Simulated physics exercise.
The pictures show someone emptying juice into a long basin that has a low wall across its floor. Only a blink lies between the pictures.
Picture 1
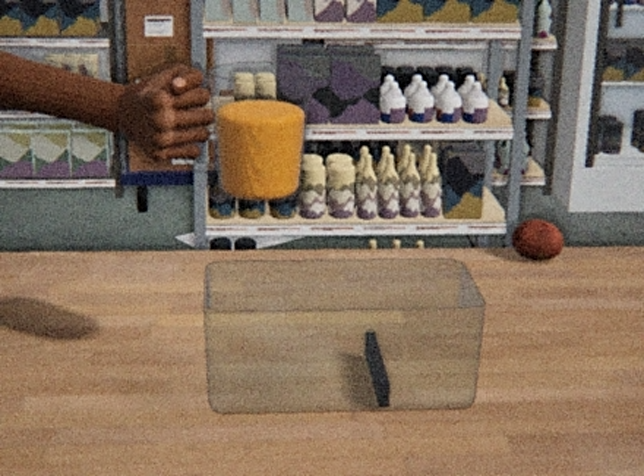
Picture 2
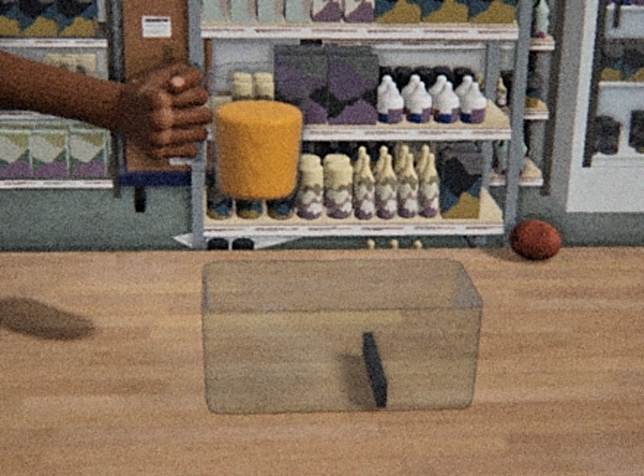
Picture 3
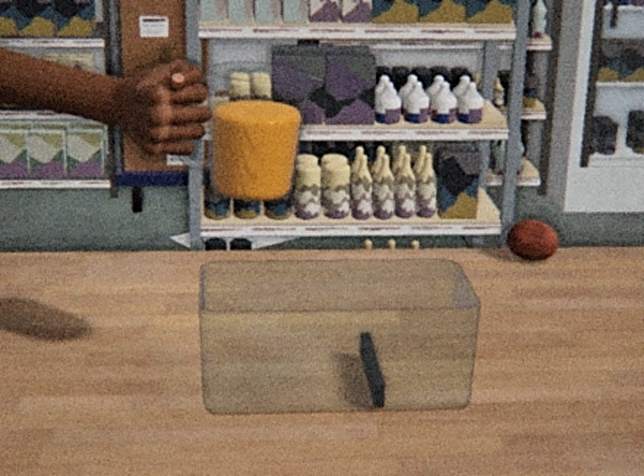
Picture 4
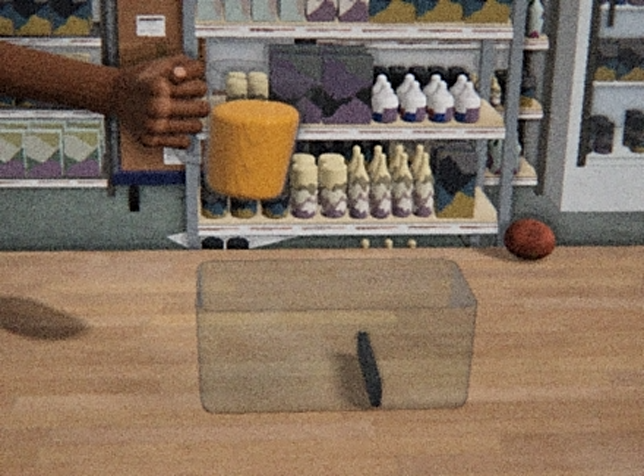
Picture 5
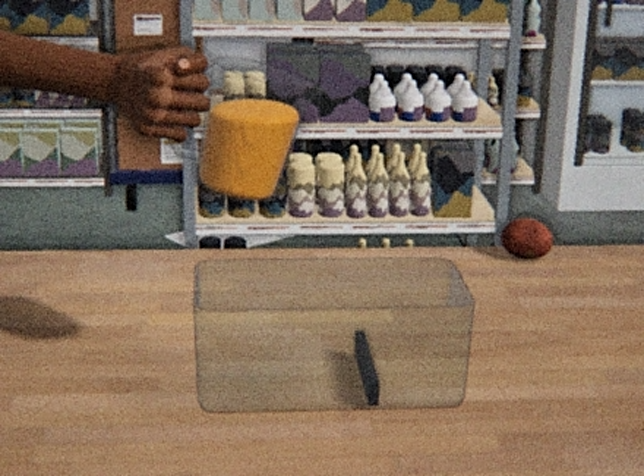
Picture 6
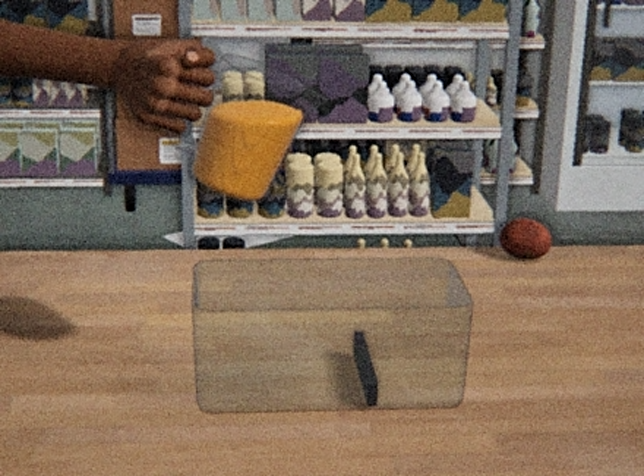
An orange cup hangs in the air beside a closed brown fist at the upper left, seen from the front across a wooden counter in a shop. Below sits a clear, empty-looking long basin with a low dark wall inside, a reddish ball at right and stocked shelves behind. The cup gradually tilts rightward beside the nearly still hand, while the view drifts very slightly.
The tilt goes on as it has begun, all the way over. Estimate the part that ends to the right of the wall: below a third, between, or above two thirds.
It comes to from a third to two thirds.
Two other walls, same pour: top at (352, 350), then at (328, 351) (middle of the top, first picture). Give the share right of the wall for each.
First some 80, then 85 per cent.
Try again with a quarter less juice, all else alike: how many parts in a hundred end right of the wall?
Close to 35 per cent.
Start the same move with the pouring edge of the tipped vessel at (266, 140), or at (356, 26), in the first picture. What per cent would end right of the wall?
Roughly 10 per cent, and 60 per cent.
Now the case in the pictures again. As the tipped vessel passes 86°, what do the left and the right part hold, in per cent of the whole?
The left part 0 per cent, the right part 0.
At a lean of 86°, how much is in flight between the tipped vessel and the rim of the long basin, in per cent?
Near 20 %.
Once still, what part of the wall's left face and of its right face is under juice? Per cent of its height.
Some 30 per cent left and 70 right.
A moment on, the tilt is 86° and 78 per cent is still to pour, 0 is left of the wall and 1 right of it.
Next, the tilt is 118° and 12 per cent is still to pour, 21 is left of the wall and 45 right of it.
Then the tilt is 120° and 0 per cent is still to pour, 49 is left of the wall and 48 right of it.
Later the tilt is 120° and 0 per cent is still to pour, 49 is left of the wall and 48 right of it.
Finally, 49 per cent lies left of the wall, 48 right of it and 3 outside.
